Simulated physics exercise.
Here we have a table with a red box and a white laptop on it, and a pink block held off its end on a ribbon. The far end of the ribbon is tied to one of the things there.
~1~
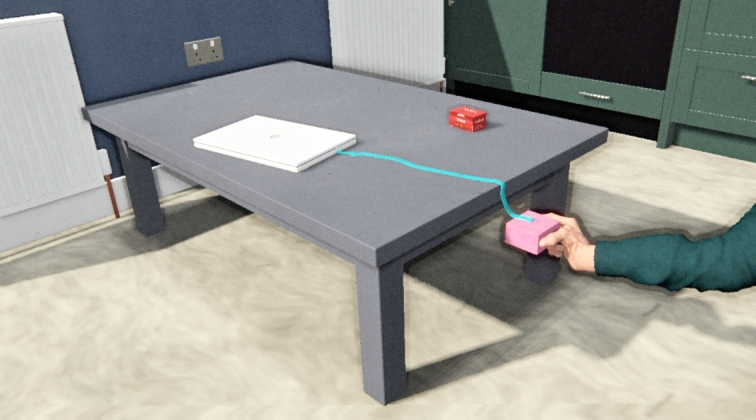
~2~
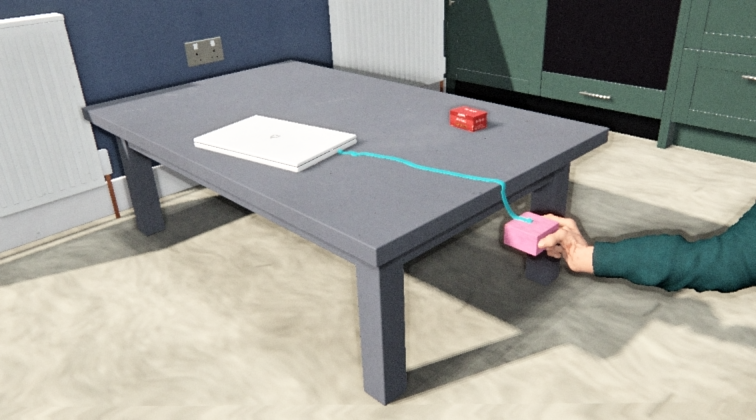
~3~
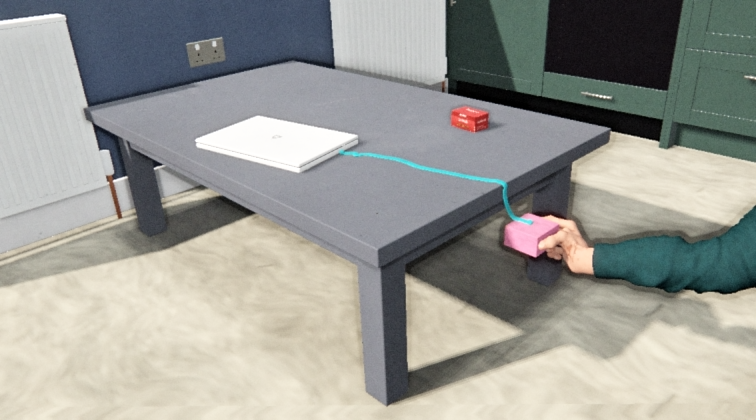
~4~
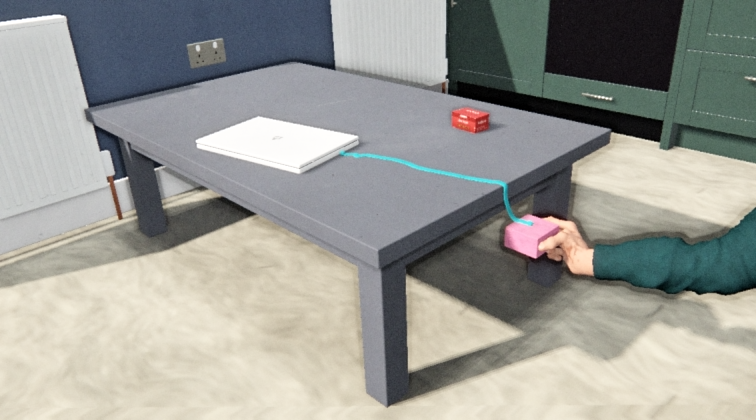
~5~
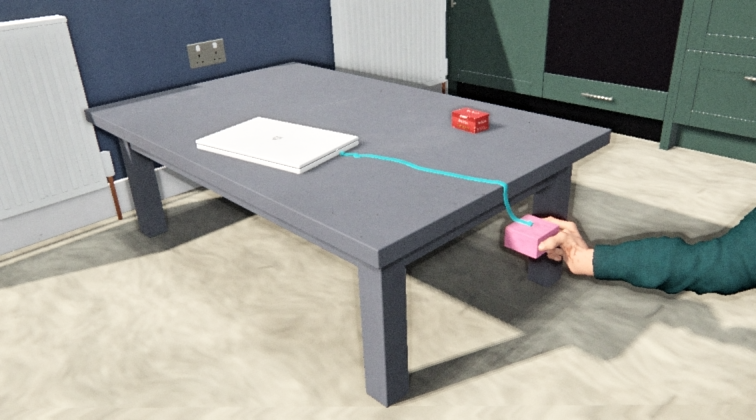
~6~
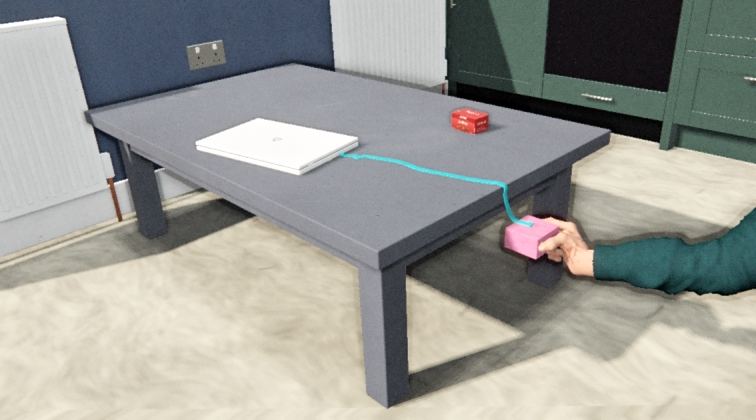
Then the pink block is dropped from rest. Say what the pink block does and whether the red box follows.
The pink block hangs in the air. The red box remains where it stands.
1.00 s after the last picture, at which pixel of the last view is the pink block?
Around (504, 257).
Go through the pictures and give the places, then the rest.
In the first frame, pink block (532, 232); white laptop (274, 137); red box (468, 111).
In the second frame, pink block (531, 233).
In the third frame, pink block (532, 234).
In the fourth frame, pink block (532, 236); ribbon through (387, 159) (437, 172).
In the fifth frame, pink block (532, 236); ribbon through (387, 159) (436, 172).
In the sixth frame, pink block (532, 237); white laptop (276, 140); red box (470, 113); ribbon tied to the laptop, with little slack.
Then, 1.00 s after the last picture, block below the edge near (504, 257); laptop unmoved; box unmoved.
Then, 1.90 s after the last picture, block below the edge near (476, 244); laptop unmoved; box unmoved.
At rest, block below the edge near (476, 246); laptop unmoved; box unmoved. The pink block ends up dangling and the red box keeps its place.
